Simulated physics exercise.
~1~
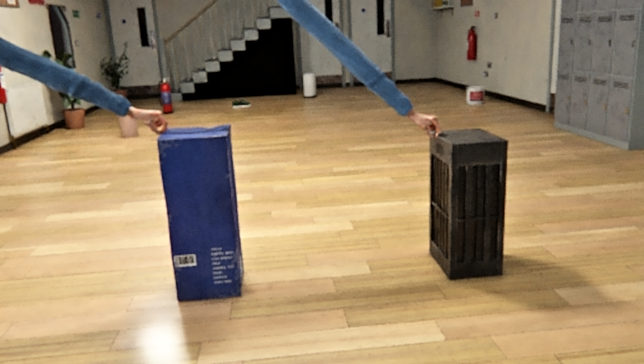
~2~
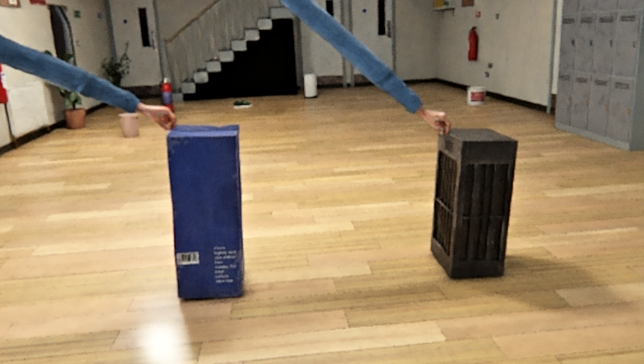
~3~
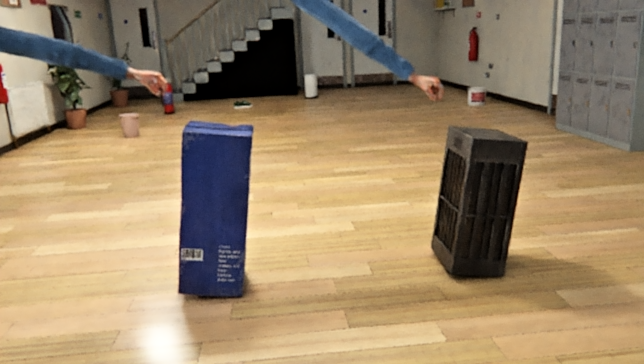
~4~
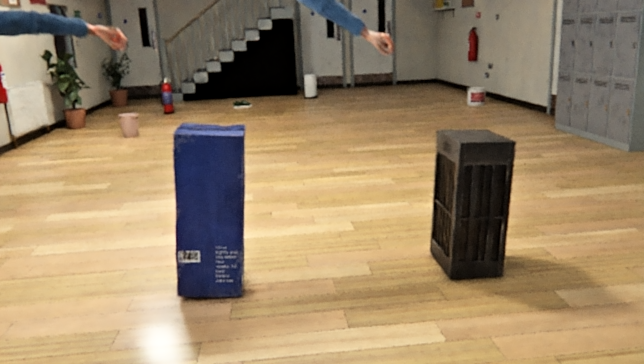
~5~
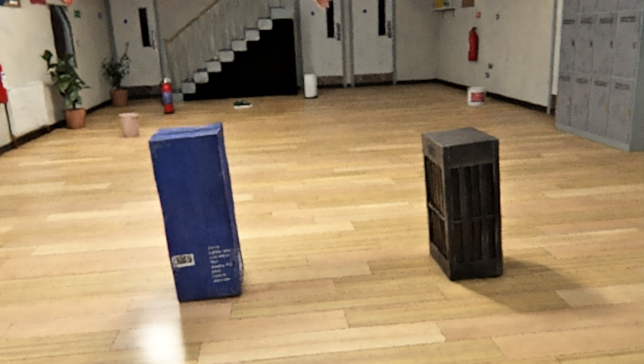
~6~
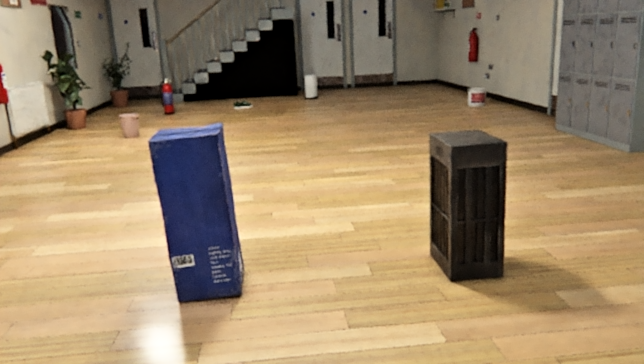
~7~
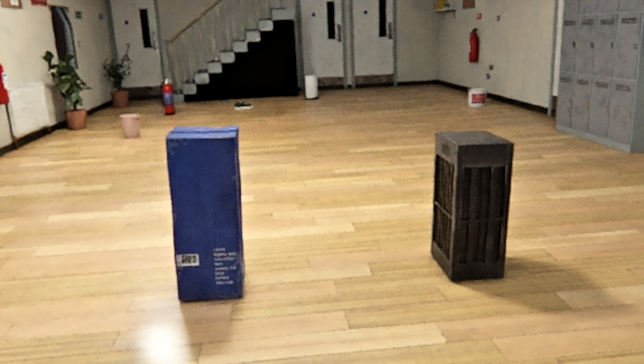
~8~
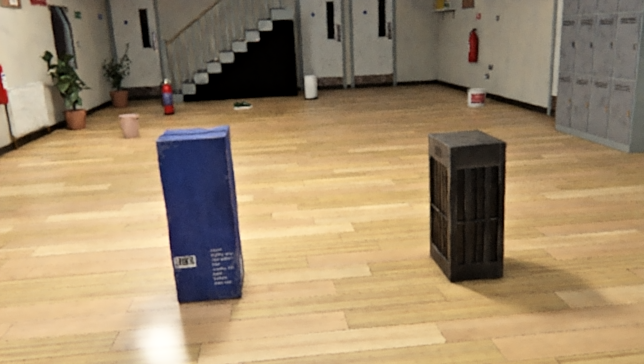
We see two hands touching the tops of a tall blue parcel and a tall black crate on a wooden floor, then letting go and drawing back out of view as both objects rock from side to side before ending upright on their bases.
